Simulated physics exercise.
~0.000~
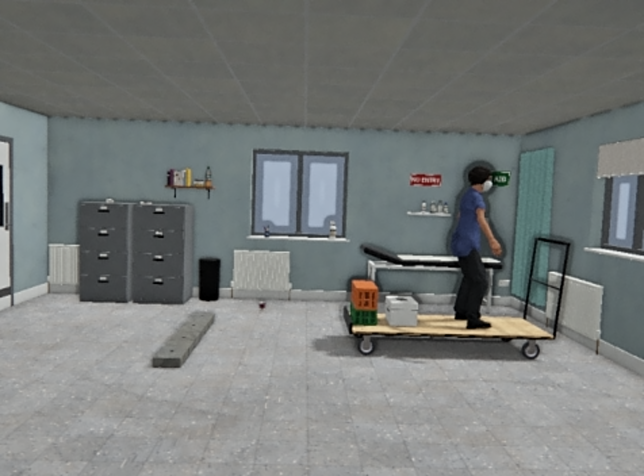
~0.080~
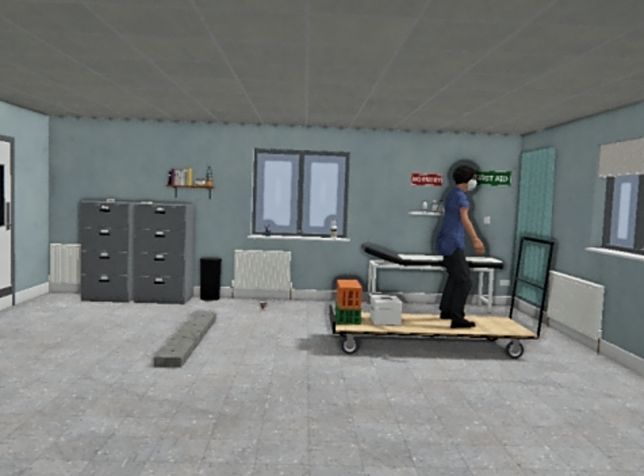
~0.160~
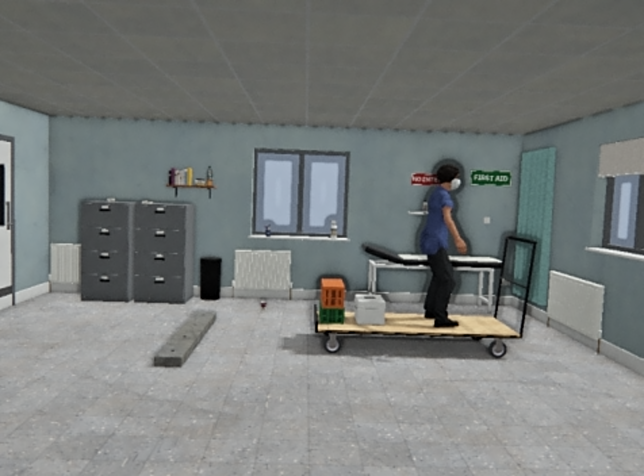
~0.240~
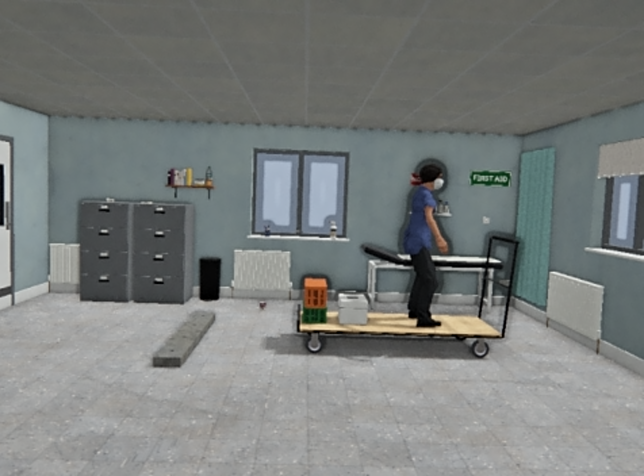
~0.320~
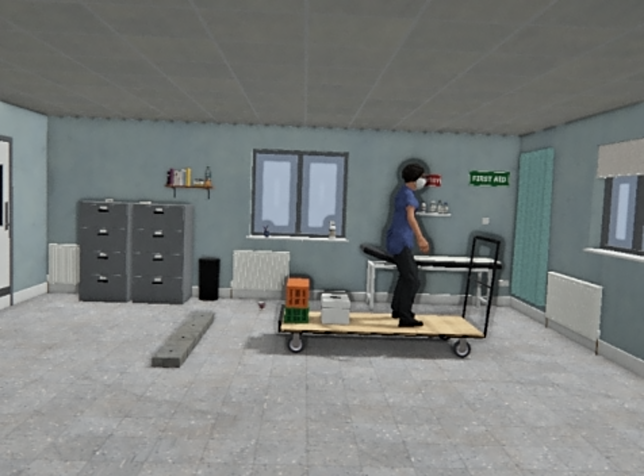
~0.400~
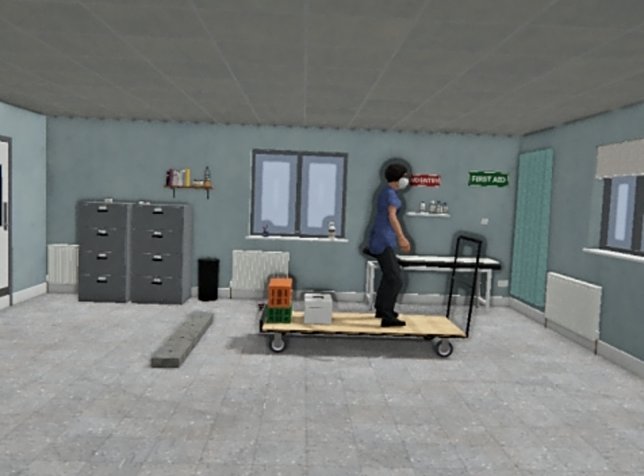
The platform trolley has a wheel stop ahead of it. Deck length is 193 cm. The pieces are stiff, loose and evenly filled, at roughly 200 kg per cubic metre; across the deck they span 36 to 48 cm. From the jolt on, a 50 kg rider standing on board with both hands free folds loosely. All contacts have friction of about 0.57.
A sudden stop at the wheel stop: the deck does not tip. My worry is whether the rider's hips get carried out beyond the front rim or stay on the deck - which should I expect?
Expect them to stay on the deck.
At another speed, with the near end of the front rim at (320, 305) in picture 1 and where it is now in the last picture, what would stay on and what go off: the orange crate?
I'd expect orange to come away.
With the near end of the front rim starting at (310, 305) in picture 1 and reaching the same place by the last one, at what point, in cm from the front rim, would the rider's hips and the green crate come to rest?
Both stay short of the rim: The hips by 70 cm and green by 20 cm.
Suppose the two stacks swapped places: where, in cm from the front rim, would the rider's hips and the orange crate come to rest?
Then the hips would end 70 cm behind the front rim, and the orange one 40 cm behind it.
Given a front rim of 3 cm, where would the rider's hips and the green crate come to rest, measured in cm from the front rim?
The hips would end 10 cm behind the front rim, and the green one 20 cm behind it.
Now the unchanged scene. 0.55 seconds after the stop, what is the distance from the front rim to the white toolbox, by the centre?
About 40 cm behind the rim.
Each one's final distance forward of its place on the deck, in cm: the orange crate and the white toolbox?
Forward: Orange 60, white 15.
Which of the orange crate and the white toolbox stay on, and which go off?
Result - orange: Goes over; white: Stays.
The wheels strike at 0.74 s.
After 0.99 s the rider's hips are 61 cm behind the rim, near (254, 260) in the last picture's view.
After 1.29 s the rider's hips are 27 cm behind the rim, near (219, 283) in the last picture's view.
After 1.74 s the rider's hips are 13 cm behind the rim, near (204, 289) in the last picture's view.
At rest, 2.5 s, past the rim, orange crate; behind it, green crate, white toolbox and the rider's hips.
